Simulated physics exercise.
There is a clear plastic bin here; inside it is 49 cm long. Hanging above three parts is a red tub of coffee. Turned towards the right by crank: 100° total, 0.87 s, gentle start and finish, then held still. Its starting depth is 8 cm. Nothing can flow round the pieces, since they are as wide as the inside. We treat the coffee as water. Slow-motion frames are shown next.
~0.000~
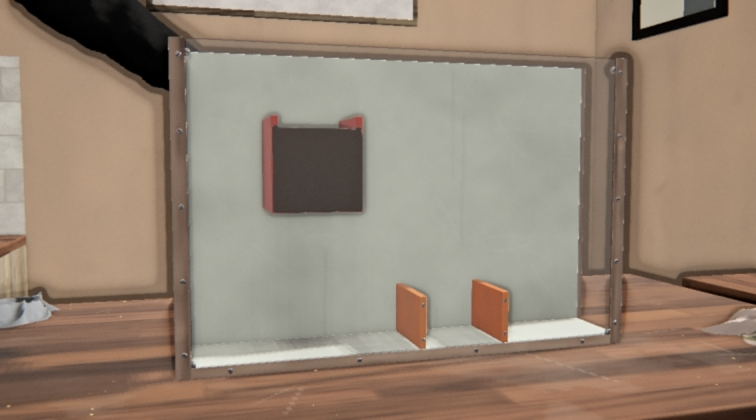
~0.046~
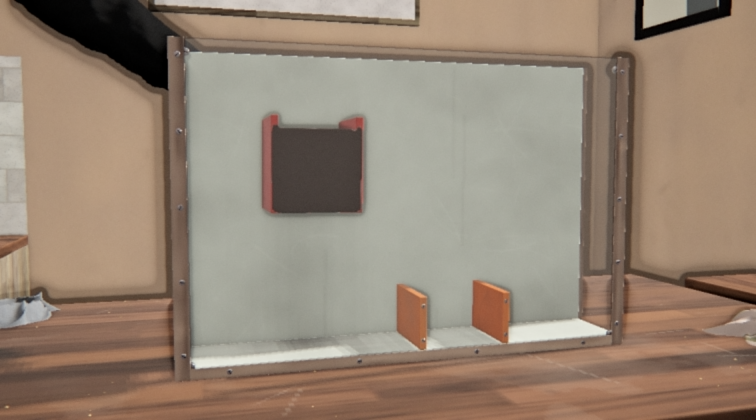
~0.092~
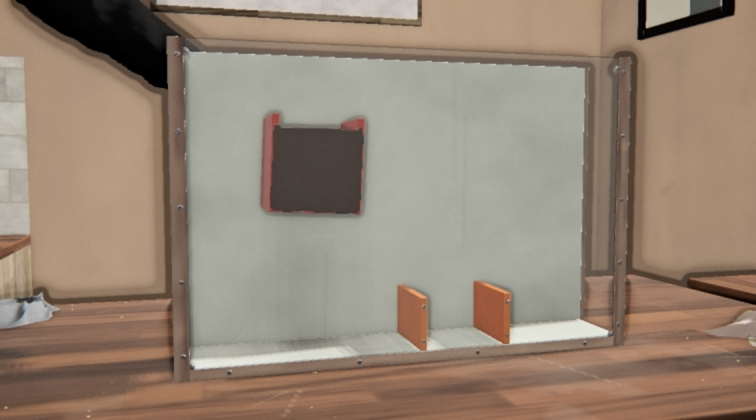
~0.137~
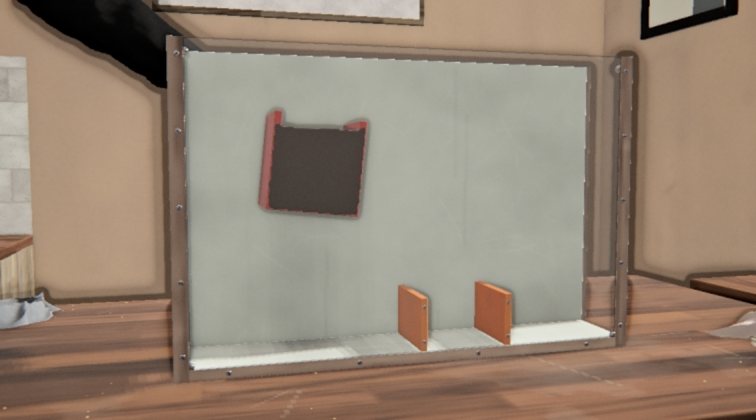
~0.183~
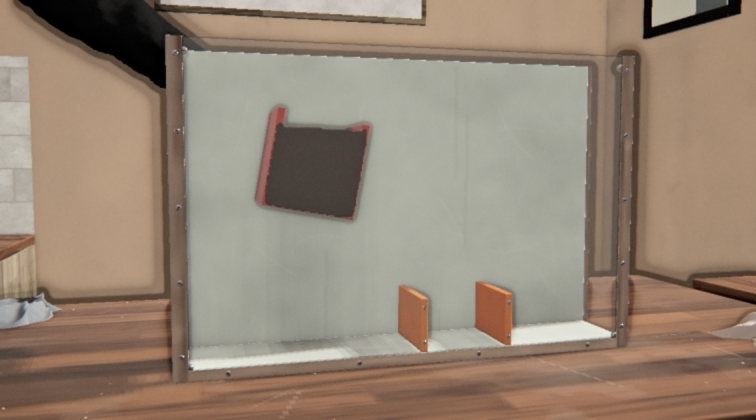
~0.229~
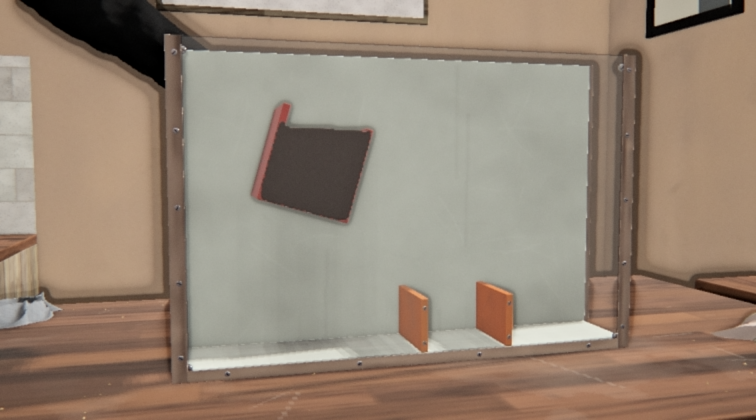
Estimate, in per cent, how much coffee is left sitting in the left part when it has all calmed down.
Around 35 percent of it.
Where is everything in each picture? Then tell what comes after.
The first frame shows turned 0° so far; the right rim is at (360, 118); the highest coffee is at (297, 129); divider tops at (423, 298) and (506, 293).
The second frame shows turned 1° so far; the right rim is at (360, 119); the highest coffee is at (314, 130).
The third frame shows turned 3° so far; the right rim is at (362, 121); the highest coffee is at (298, 129).
The fourth frame shows turned 6° so far; the right rim is at (364, 123); the highest coffee is at (286, 129).
The fifth frame shows turned 11° so far; the right rim is at (367, 127); the highest coffee is at (302, 129).
The sixth frame shows turned 16° so far; the right rim is at (370, 131); the highest coffee is at (301, 130).
Then, 0.40 s in, hardly anything has reached the bottom yet.
Then, 0.62 s in, 11 per cent is down, the largest part in the middle part.
Then, 0.91 s in, 62 per cent is down, the largest part in the middle part.
Finally, the split from left to right is 36, 55 and 9 per cent.
